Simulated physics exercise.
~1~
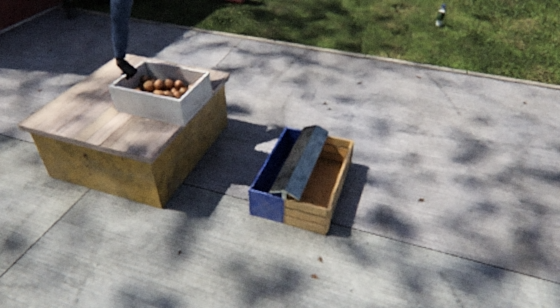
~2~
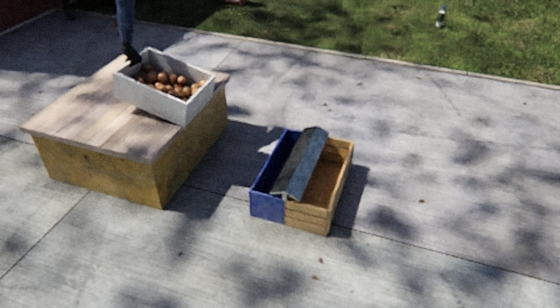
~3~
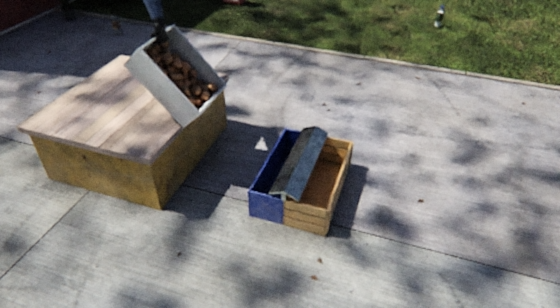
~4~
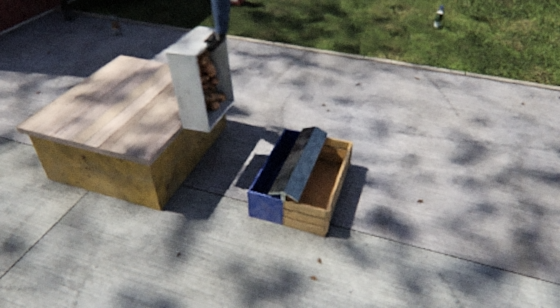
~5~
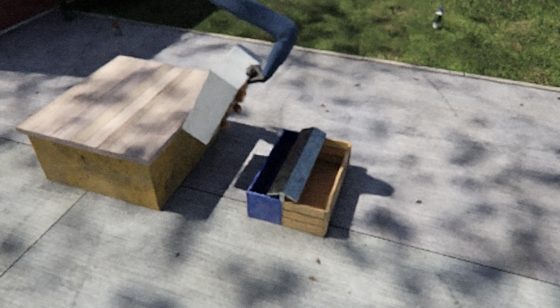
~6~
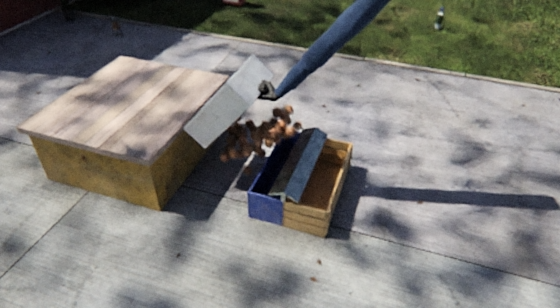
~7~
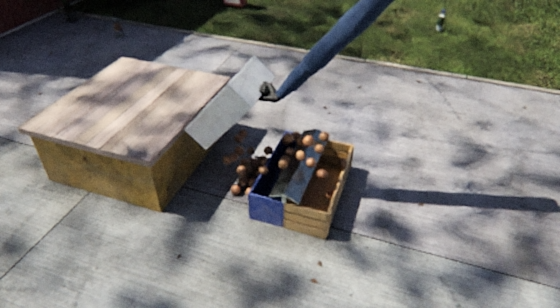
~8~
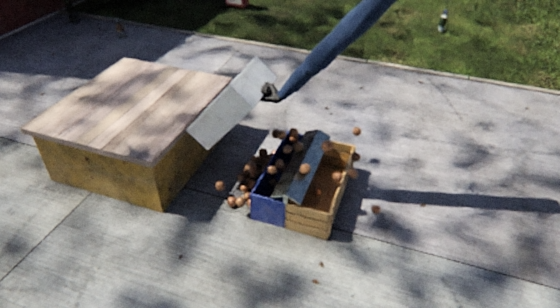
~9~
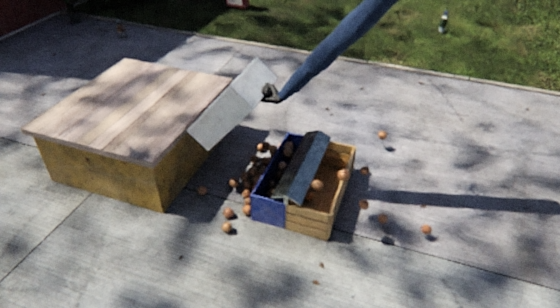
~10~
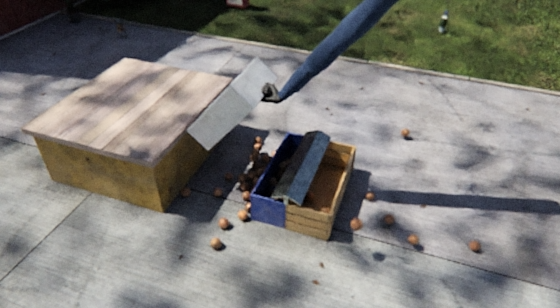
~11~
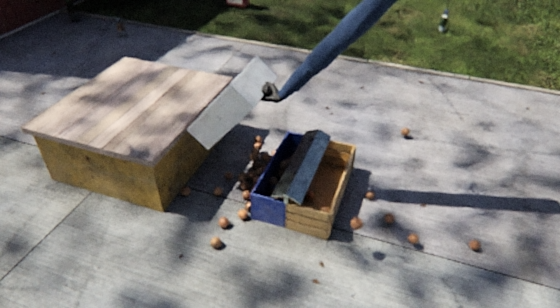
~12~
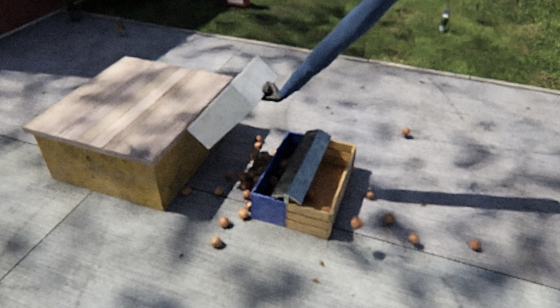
A white box tips brown balls toward two joined boxes, and many scatter on the ground.
